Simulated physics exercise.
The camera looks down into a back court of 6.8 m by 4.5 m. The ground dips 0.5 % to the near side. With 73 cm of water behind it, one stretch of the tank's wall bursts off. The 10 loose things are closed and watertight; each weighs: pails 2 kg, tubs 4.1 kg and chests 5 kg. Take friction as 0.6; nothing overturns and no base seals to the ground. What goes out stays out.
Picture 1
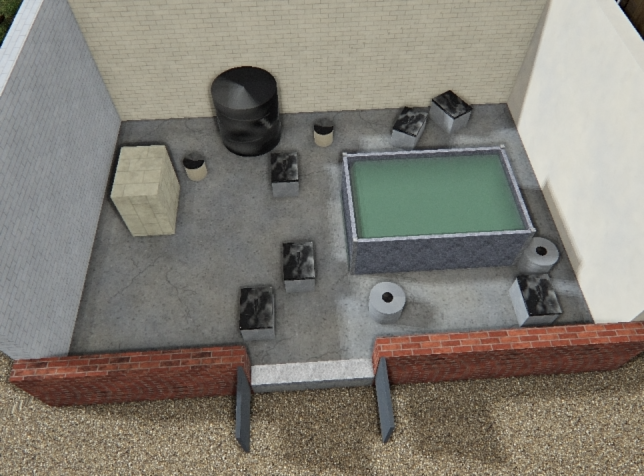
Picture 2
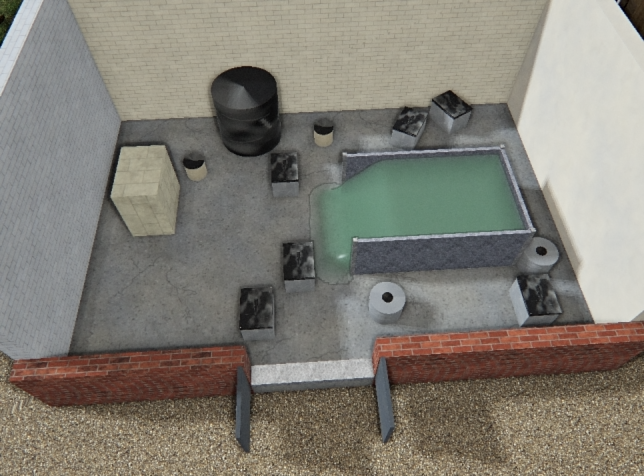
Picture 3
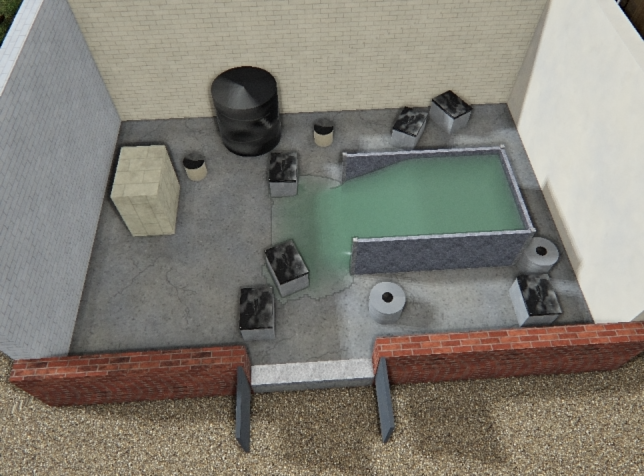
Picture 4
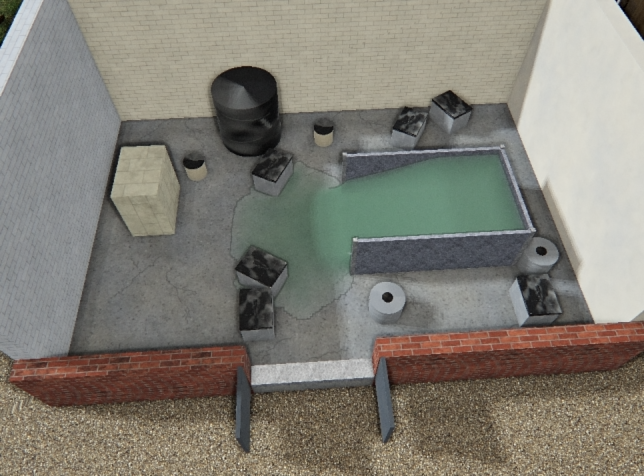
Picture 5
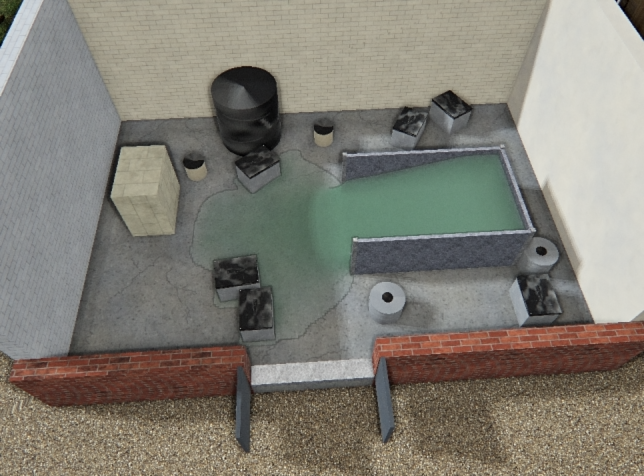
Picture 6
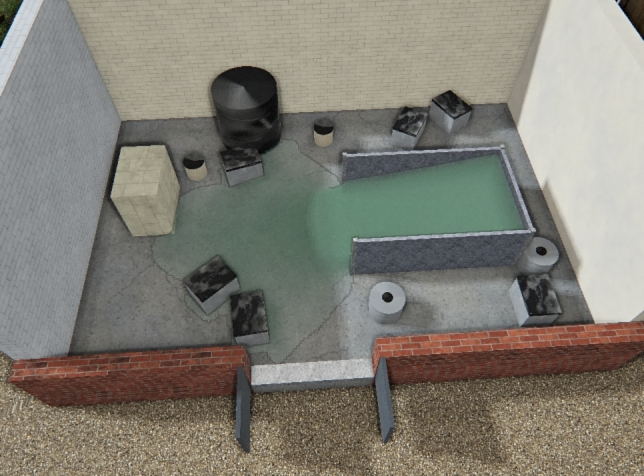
In a walled courtyard, green water bursts from a tank's left side and pushes boxes leftward.
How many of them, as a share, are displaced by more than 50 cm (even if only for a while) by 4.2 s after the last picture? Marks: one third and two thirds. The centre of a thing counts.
Share: From one to two thirds.
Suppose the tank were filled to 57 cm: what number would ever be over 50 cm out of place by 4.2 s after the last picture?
In that case 4 of them.
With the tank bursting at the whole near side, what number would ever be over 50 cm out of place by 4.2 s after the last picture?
In that case 8 of them.
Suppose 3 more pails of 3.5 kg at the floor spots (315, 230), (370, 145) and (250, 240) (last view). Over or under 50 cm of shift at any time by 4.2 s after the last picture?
In turn: Over, short of it, more.
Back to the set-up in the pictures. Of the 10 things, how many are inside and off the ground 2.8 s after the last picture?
I count 4.
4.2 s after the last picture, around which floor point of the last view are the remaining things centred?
Around (330, 205).
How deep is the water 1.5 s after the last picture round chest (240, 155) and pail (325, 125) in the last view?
Roughly 16 and 0 cm.
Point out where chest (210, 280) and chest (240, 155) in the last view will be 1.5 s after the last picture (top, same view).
Near (64, 322) and (149, 102).
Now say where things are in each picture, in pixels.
In the first frame, a chest at (299, 260) rests on the ground; a chest at (284, 166), on the bottom; 3.2 m2 under water; 0 of 10 have shifted.
In the second frame, a chest at (299, 260), on the bottom; a chest at (284, 166), on the bottom; 4.0 m2 under water; 0 of 10 have shifted.
In the third frame, a chest at (286, 261) rests on the ground, 16 cm from its start; a chest at (283, 166) rests on the ground; 5.0 m2 under water; 1 of 10 have shifted.
In the fourth frame, a chest at (261, 266) rests on the ground, 50 cm from its start; a chest at (272, 164), on the bottom, 18 cm from its start; water covers 6.4 m2; 2 of 10 have shifted.
In the fifth frame, a chest at (236, 271) rests on the ground, 82 cm from its start; a chest at (257, 161) rests on the ground, 43 cm from its start; 8.0 m2 under water; 2 of 10 have shifted.
In the sixth frame, a chest at (210, 278) rests on the ground, 116 cm from its start; a chest at (241, 156), on the bottom, 70 cm from its start; 9.8 m2 under water; 3 of 10 have shifted.
Then, 0.4 s after the last picture 3 of 10 are over 50 cm from their spots; 0 afloat.
Then, 1.5 s after the last picture 4 of 10 are over 50 cm from their spots; 4 afloat.
Then, 2.8 s after the last picture 4 of 10 are over 50 cm from their spots; 4 afloat.
Then, 4.2 s after the last picture 4 of 10 are over 50 cm from their spots, and 4 have been at some point; 4 afloat.
